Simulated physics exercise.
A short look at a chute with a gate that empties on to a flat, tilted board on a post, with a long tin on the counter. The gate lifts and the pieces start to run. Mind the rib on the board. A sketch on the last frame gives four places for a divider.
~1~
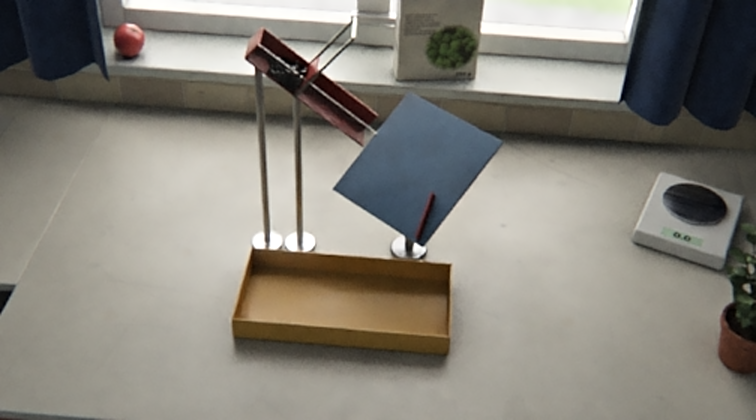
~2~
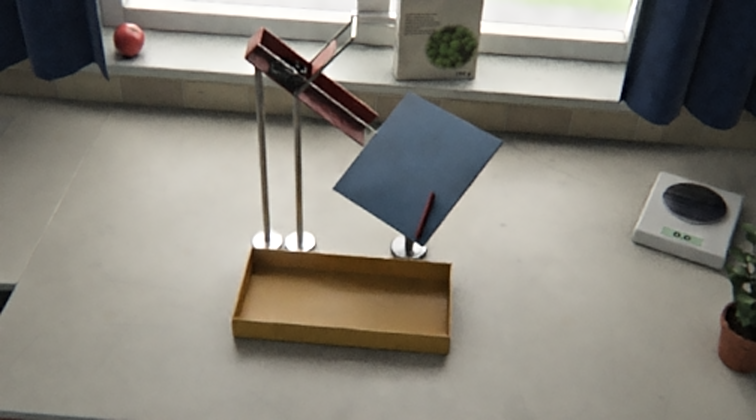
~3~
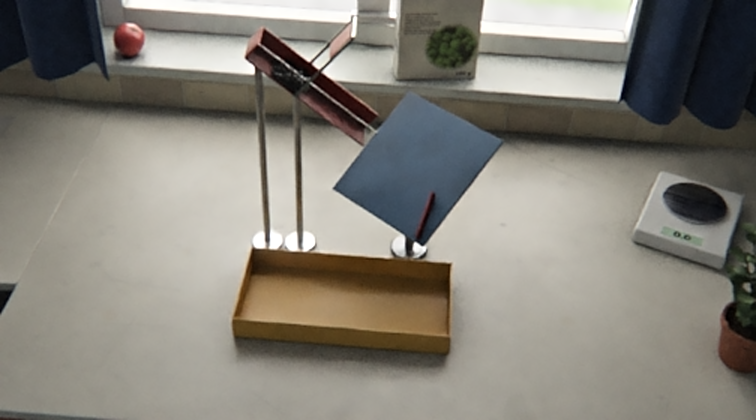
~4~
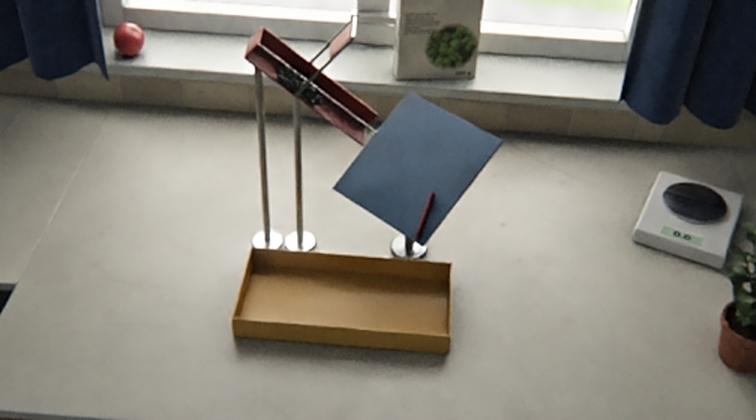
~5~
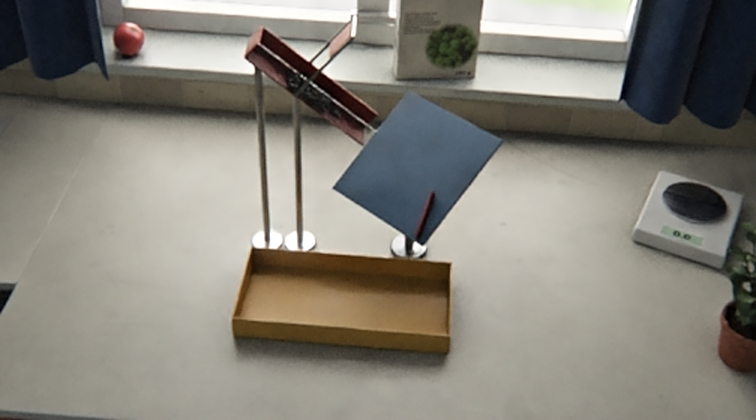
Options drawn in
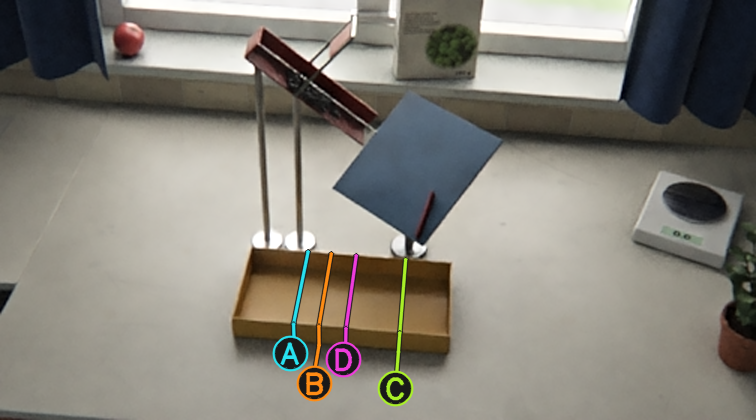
Black beans slide down and to the right inside a sloping red chute.
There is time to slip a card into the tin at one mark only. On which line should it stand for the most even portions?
I would pick line D.
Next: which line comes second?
It is B.
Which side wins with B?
More lands on the right.
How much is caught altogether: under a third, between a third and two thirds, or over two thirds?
It is over two thirds.
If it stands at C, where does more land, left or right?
Left.
On the marked copy, line A crosses the front rim at (293, 323); line B crosses the front rim at (319, 325); line C crosses the front rim at (399, 331); line D crosses the front rim at (346, 327).
With A, of what is caught, just a few on the left of the divider, almost all on the right.
With B, of what is caught, about a tenth on the left of the divider, the larger part on the right.
With C, of what is caught, every piece on the left of the divider, not one piece on the right.
With D, of what is caught, roughly a third on the left of the divider, roughly two thirds on the right.
